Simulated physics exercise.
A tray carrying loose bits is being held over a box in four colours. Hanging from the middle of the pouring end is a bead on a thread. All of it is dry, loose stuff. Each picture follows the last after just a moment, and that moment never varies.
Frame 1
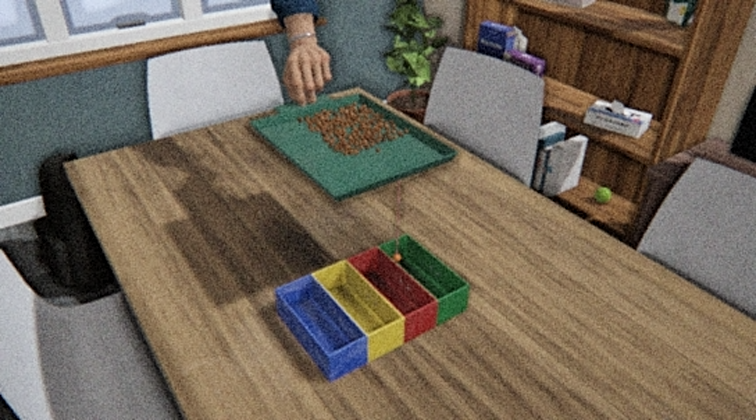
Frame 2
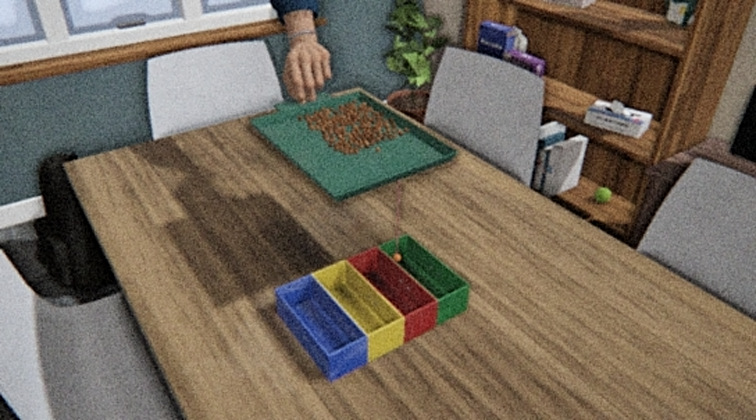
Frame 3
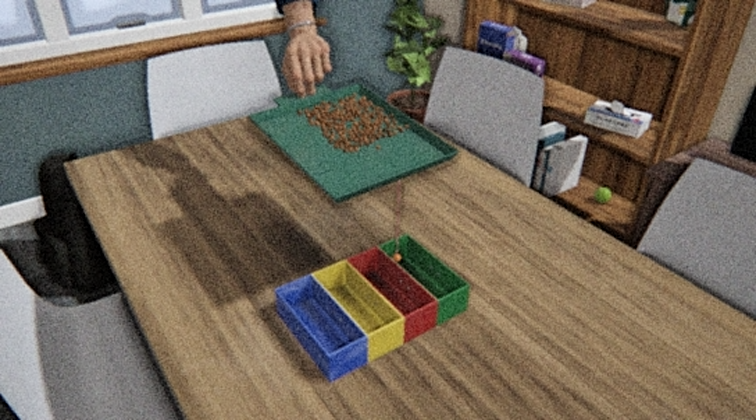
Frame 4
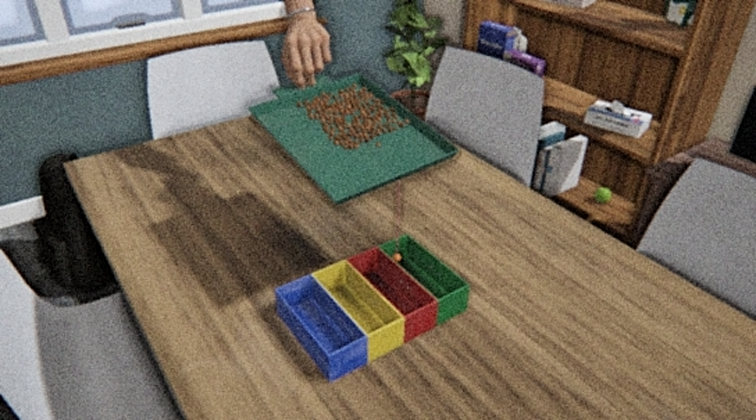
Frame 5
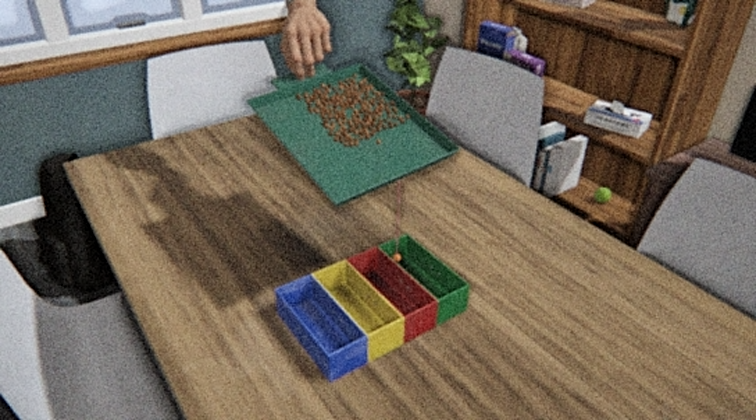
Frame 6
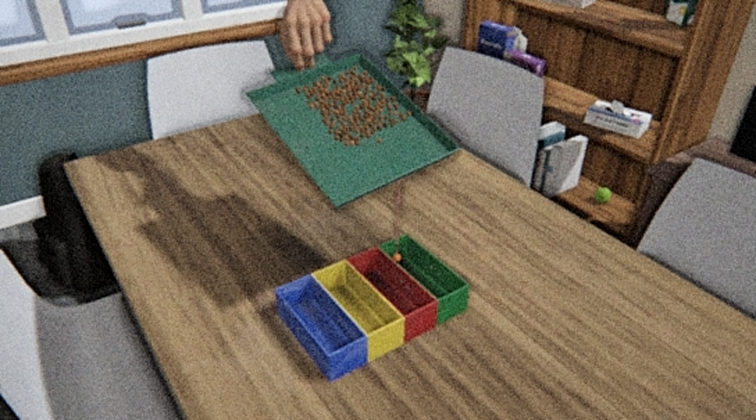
A green tray scattered with small brown bits sits over the far part of a wooden table, seen from above at an angle in a room with pale chairs and a bookshelf. Nearer stands an open box with blue, yellow, red and green compartments, left to right. A hand at the tray's far edge gradually raises that side, steepening the tray, while the view stays still.
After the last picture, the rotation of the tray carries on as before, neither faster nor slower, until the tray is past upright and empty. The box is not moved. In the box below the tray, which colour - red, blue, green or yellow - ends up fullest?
The fullest is yellow.
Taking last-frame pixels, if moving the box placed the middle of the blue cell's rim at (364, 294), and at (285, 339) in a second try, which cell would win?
Try 1: The blue cell. Try 2: Red.
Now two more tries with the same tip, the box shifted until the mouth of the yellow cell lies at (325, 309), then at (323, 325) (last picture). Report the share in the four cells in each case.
About 100% and about 100%.
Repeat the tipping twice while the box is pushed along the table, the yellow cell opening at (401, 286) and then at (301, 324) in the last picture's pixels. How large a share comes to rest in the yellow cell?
About 0 per cent, then about 10 per cent.
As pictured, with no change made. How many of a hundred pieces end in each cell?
Blue cell 30 %, yellow cell 60 %, red cell 0 %, green cell 0 %.
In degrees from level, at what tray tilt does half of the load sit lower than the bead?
It is at around 60 degrees by then.
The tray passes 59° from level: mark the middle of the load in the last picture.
Roughly (360, 302).
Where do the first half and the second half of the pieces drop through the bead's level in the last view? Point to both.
It goes through near (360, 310) first, then near (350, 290).
Soon after the last picture, tray tipped steeply; about a third on the tray; about a quarter in the yellow cell; about a quarter in the blue cell; a stray few in the red cell; a stray few in the green cell; about a quarter falling or outside the box.
A little later, tray tipped right over; about two thirds in the yellow cell; about a quarter in the blue cell; a small part in the red cell; a stray few in the green cell; a small part falling or outside the box.
Later still, tray tipped past a quarter turn; about two thirds in the yellow cell; about a quarter in the blue cell; a small part in the red cell; a stray few in the green cell; a small part falling or outside the box.
At rest, tray tipped past a quarter turn; about two thirds in the yellow cell; about a quarter in the blue cell; a small part in the red cell; a stray few in the green cell; a small part outside the box.
